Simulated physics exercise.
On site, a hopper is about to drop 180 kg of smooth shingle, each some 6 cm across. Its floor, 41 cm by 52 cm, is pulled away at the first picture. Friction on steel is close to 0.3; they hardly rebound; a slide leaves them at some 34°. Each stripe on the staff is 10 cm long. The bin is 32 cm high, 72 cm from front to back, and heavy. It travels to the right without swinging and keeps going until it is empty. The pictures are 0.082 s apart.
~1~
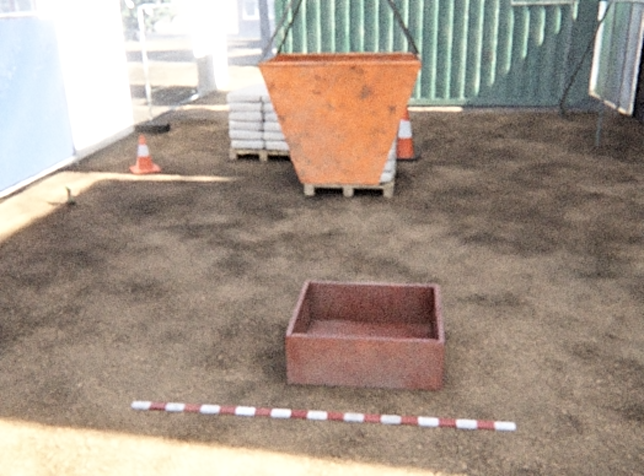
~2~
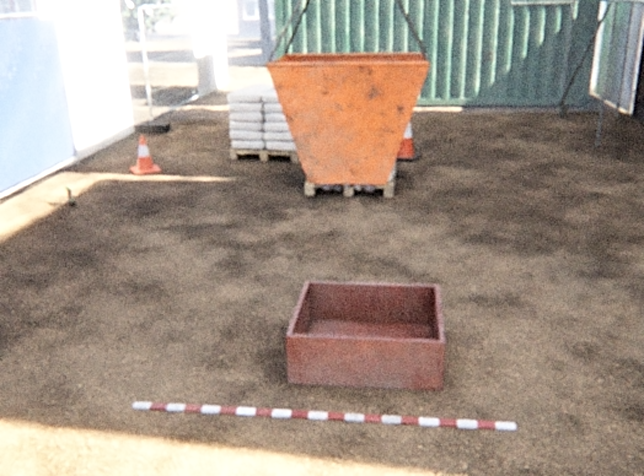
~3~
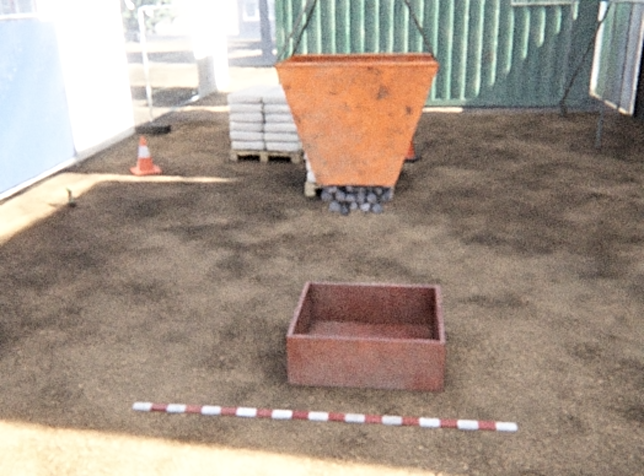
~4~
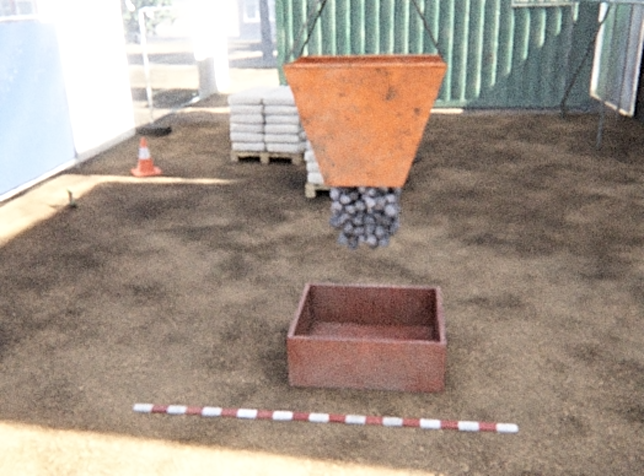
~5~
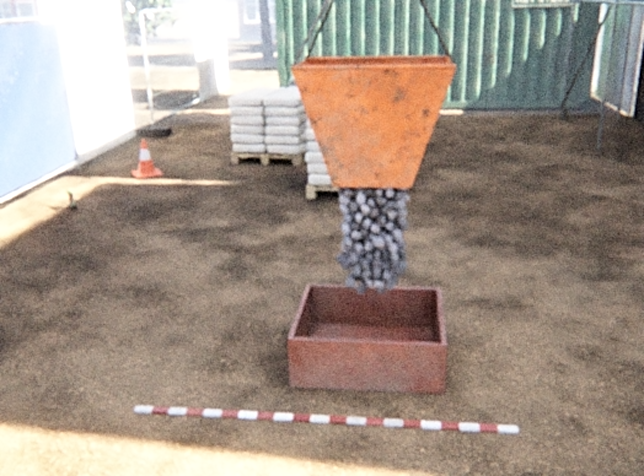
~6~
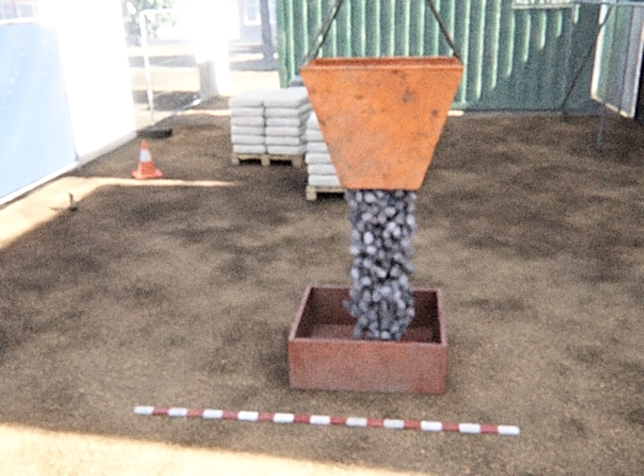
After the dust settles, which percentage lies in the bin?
Roughly 98 per cent ends in the bin.
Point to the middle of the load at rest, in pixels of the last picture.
Around (383, 337).
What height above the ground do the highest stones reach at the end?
Some 34 cm high.
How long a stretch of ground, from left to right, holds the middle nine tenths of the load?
Roughly 80 cm.
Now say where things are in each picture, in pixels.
In the first frame, the outlet is at (339, 174); nothing has dropped yet.
In the second frame, the outlet is at (347, 175); 6 % is out.
In the third frame, the outlet is at (355, 175); 20 % is out, the lowest stones still above the rim at (362, 204), 103 cm up.
In the fourth frame, the outlet is at (364, 177); 39 % is out, the lowest stones still above the rim at (370, 238), 83 cm up.
In the fifth frame, the outlet is at (372, 178); 61 % is out, the lowest stones still above the rim at (373, 283), 56 cm up.
In the sixth frame, the outlet is at (380, 179); 84 % is out, the lowest stones still above the rim at (376, 308), 35 cm up.
Then, 0.3 s after the last picture, 0 % in the hopper, 100 % falling or lying in the bin; the stones farthest right are at (436, 321).
Then, 0.7 s after the last picture, 0 % in the hopper, 98 % falling or lying in the bin, 2 % falling or lying beside or right of the bin; the stones farthest right are at (508, 351).
Then, 1.3 s after the last picture, 0 % in the hopper, 98 % falling or lying in the bin, 2 % falling or lying beside or right of the bin; the stones farthest right are at (545, 359).
Then, 2.2 s after the last picture, 0 % in the hopper, 98 % falling or lying in the bin, 2 % falling or lying beside or right of the bin; the stones farthest right are at (546, 359).
Then, 4.1 s after the last picture, 0 % in the hopper, 98 % in the bin, 2 % beside or right of the bin; the stones farthest right are at (546, 359).
